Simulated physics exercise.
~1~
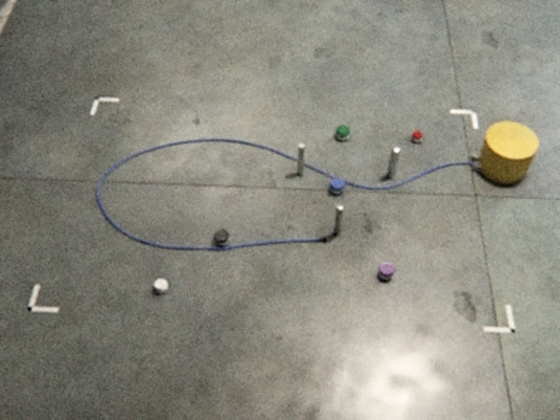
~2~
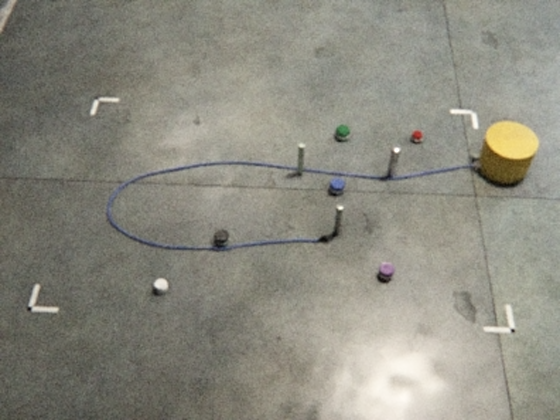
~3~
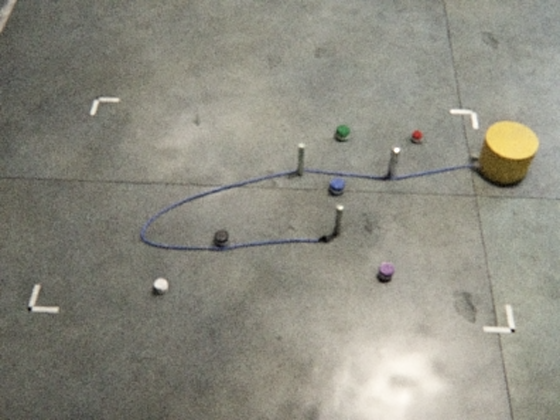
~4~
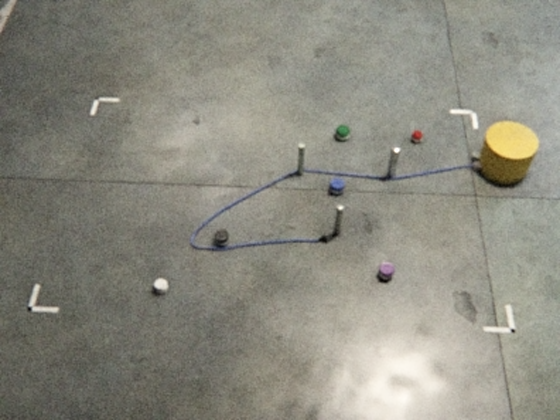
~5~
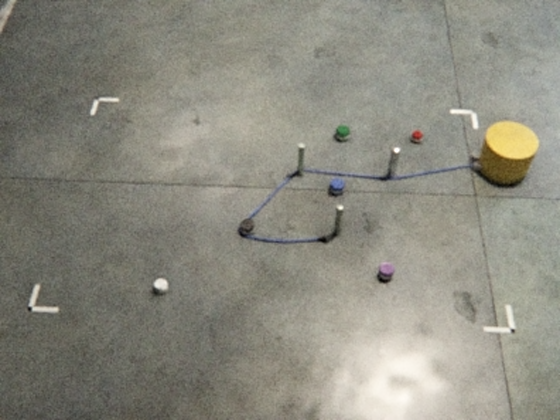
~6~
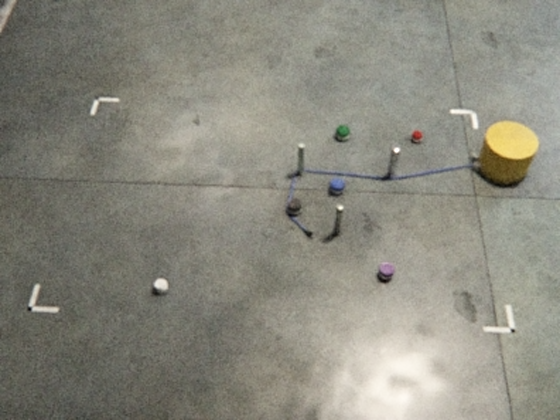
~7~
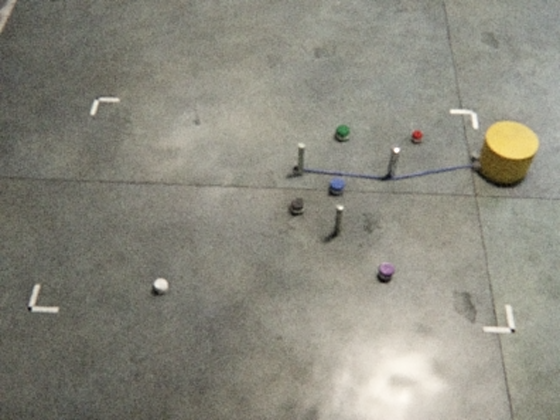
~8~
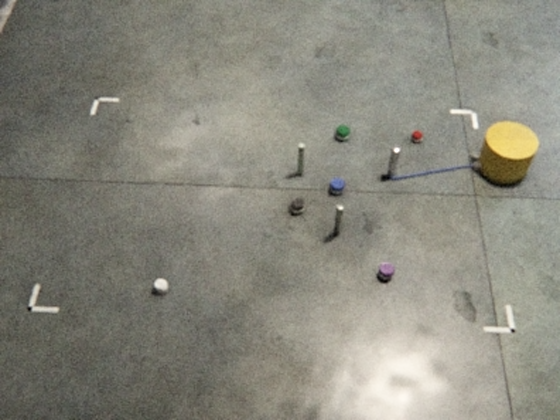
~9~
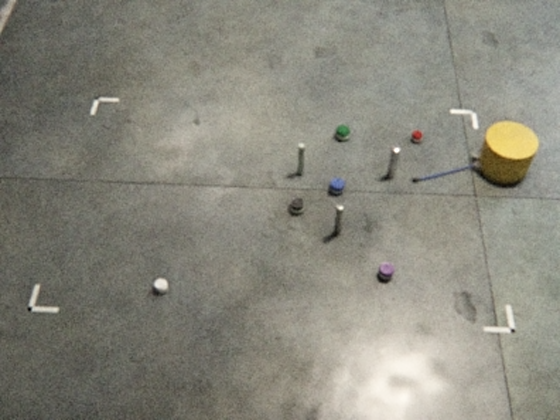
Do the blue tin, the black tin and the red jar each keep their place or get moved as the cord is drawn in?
The blue tin and the red jar keep their places, while the black tin is moved to the right and ends up near the posts.
